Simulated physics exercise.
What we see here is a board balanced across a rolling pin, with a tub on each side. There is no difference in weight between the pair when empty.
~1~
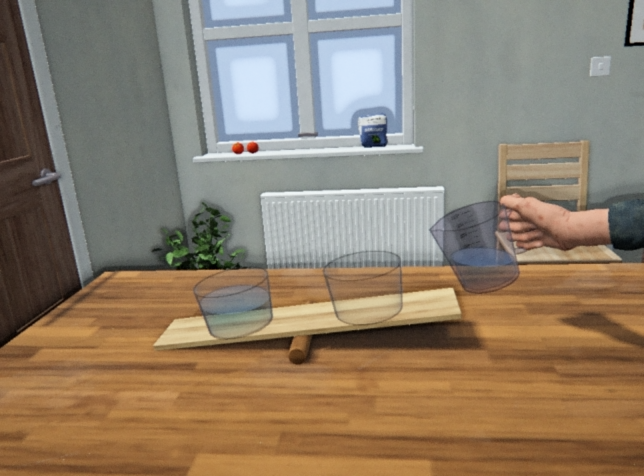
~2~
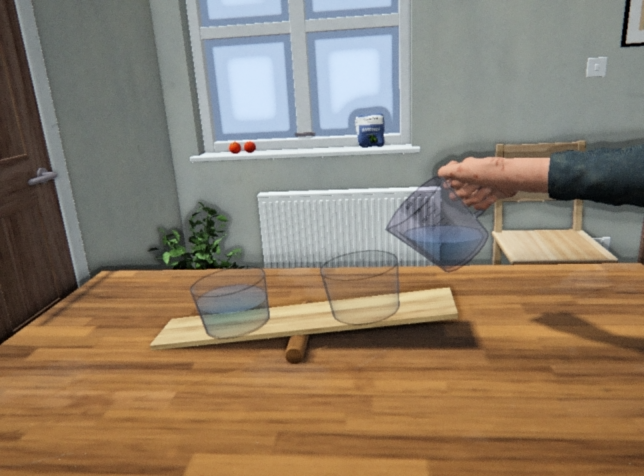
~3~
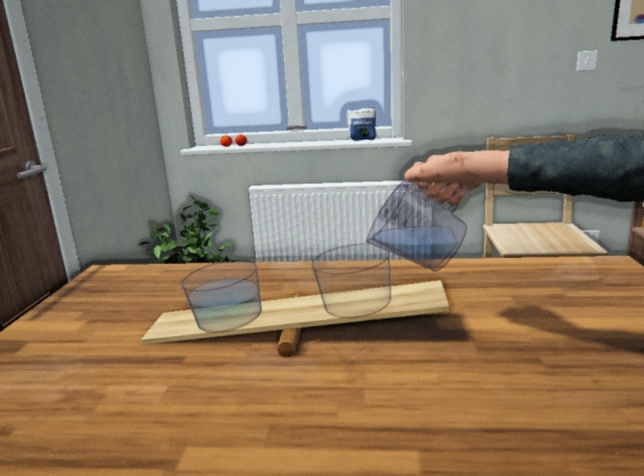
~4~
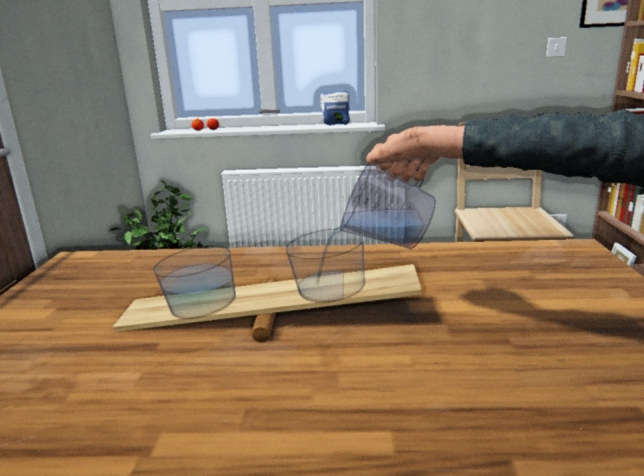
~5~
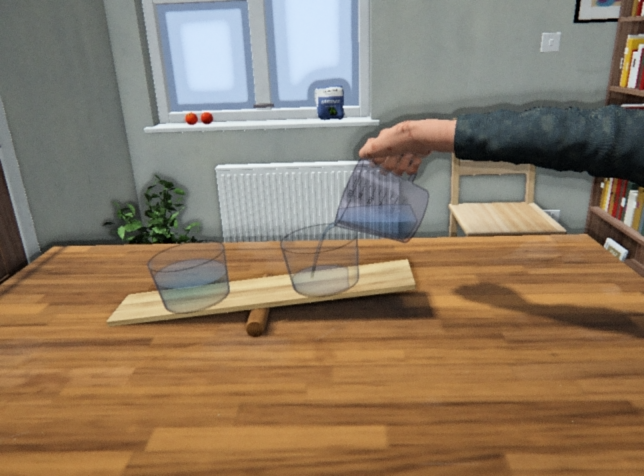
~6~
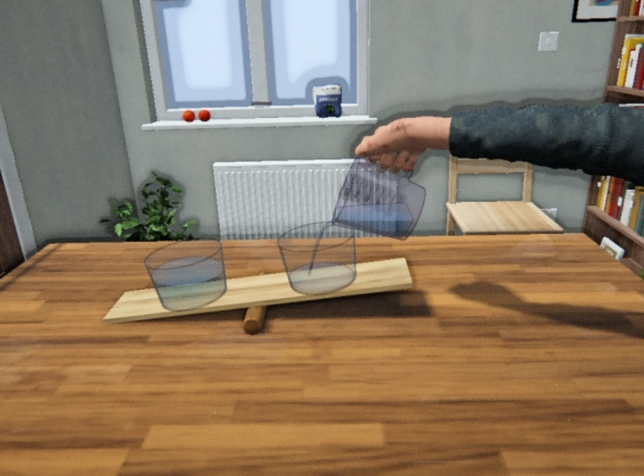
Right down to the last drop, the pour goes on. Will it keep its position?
Oh, it's not going anywhere.
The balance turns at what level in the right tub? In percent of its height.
About 55 per cent.
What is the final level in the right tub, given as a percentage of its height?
I'd say close to 30 per cent.
Next, the right tub is nearly empty; the board leans as before.
After that, the right tub is about a quarter full; the board leans as before.
Finally, the right tub is about a quarter full; the board leans as before.
